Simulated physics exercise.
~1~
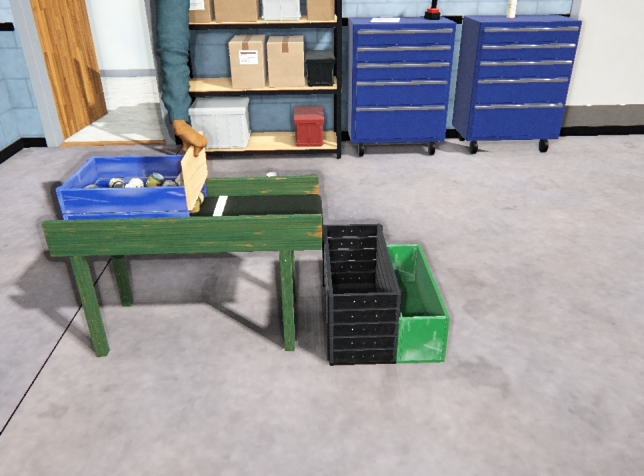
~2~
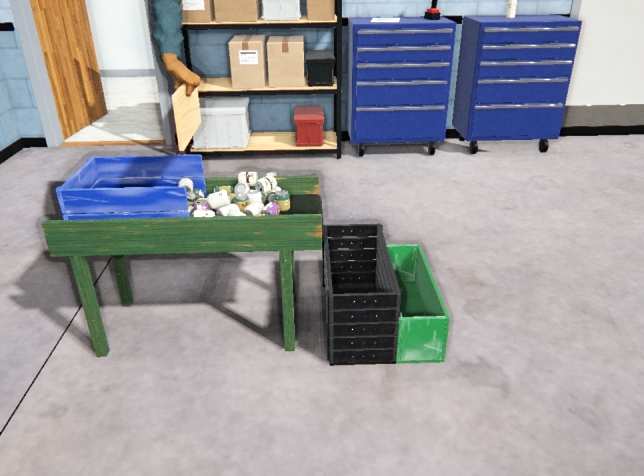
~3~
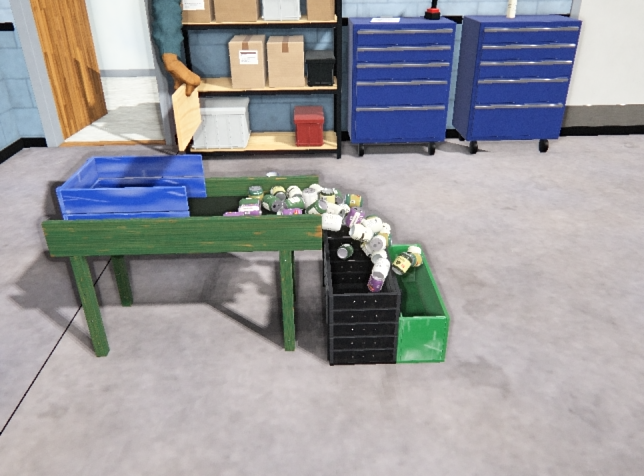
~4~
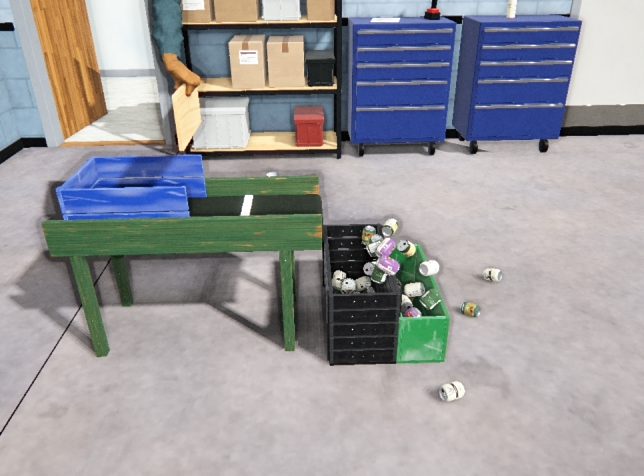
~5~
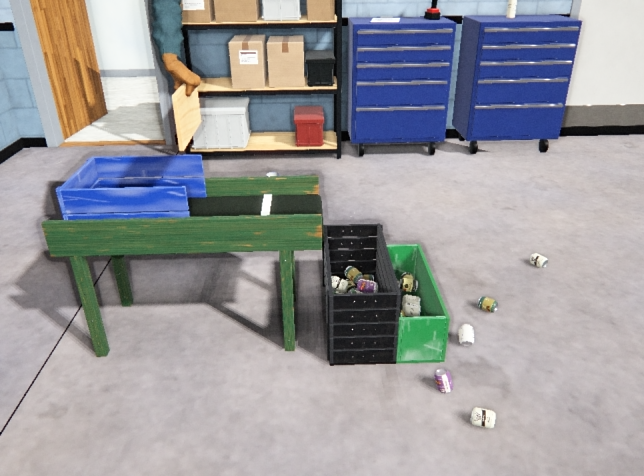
Small cans ride a belt rightward and tumble into two bins, some landing on the floor.
